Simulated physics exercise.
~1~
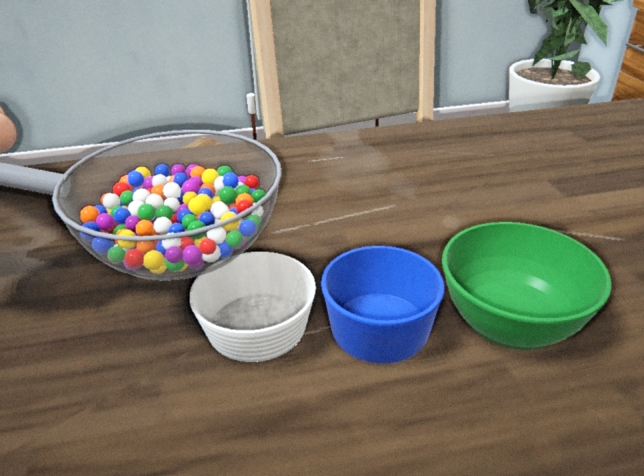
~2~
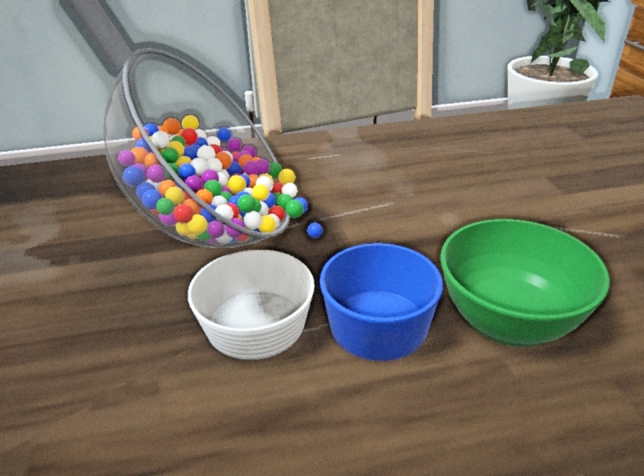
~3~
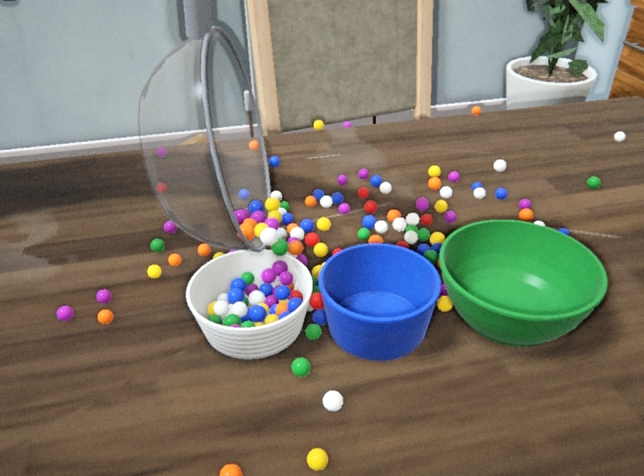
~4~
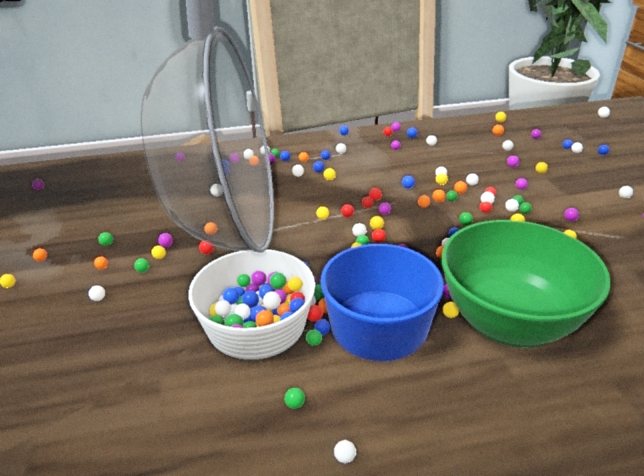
Colourful balls spill from a tipping clear bowl, some filling the white dish, most scattering outside.
